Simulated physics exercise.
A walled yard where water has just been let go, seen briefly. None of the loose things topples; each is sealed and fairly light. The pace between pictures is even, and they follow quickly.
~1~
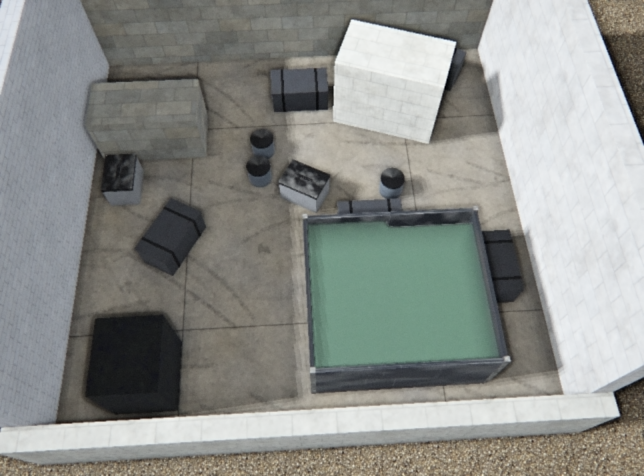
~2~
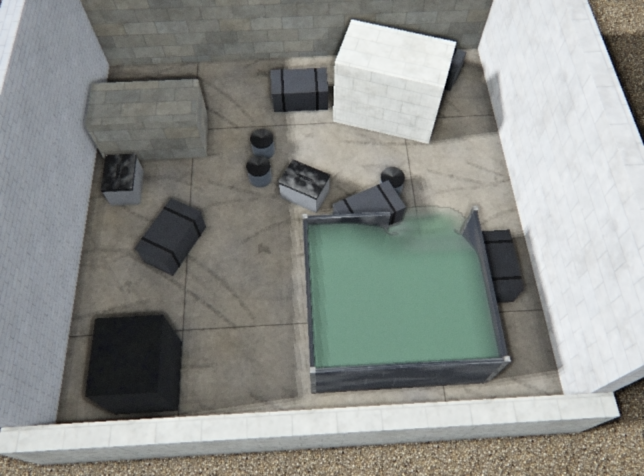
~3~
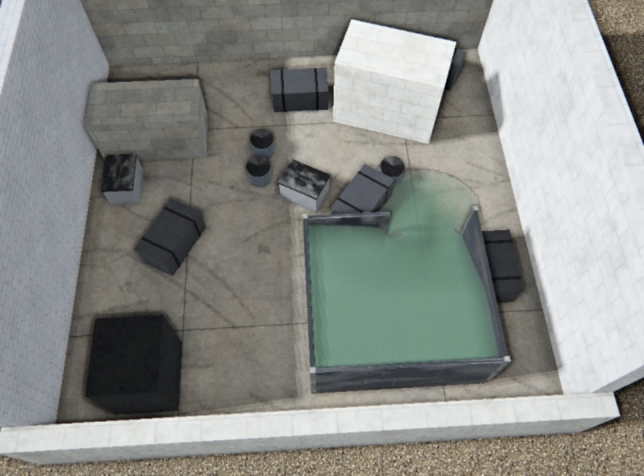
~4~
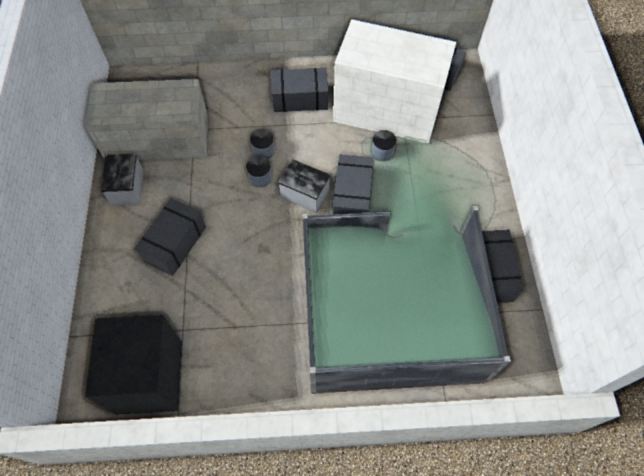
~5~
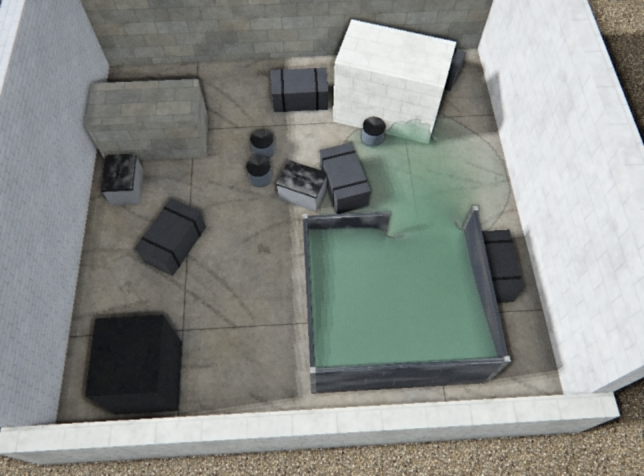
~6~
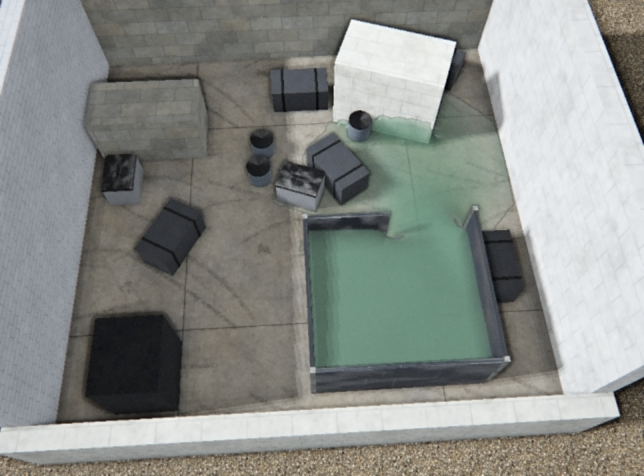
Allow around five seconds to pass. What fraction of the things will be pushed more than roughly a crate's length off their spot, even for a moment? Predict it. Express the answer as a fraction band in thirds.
Fraction band: 2/3 or more.
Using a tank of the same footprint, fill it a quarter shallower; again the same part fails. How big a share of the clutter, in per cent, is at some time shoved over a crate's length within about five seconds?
Near 60 per cent of the loose things.
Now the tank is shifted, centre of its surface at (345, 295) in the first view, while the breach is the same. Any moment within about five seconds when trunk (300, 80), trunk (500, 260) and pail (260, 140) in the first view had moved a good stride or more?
In order: Went well off, went well off, went well off.
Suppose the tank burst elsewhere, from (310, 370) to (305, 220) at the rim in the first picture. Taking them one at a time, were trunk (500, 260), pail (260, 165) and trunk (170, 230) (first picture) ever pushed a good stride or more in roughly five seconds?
First below the mark, then over the mark, then over the mark.
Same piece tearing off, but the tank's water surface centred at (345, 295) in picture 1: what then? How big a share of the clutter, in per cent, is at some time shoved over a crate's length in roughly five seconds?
Roughly 80 percent of them.
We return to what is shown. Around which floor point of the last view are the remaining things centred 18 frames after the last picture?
The remaining things centre around (224, 191).
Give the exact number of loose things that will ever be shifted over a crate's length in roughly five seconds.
That adds up to 8.
A moment on, 2 of 10 are well off their spots; 1 afloat.
Next, 6 of 10 are well off their spots; 3 afloat.
Later, 7 of 10 are well off their spots; 6 afloat.
In the end, 8 of 10 are well off their spots, and 8 have been at some point; 6 afloat.
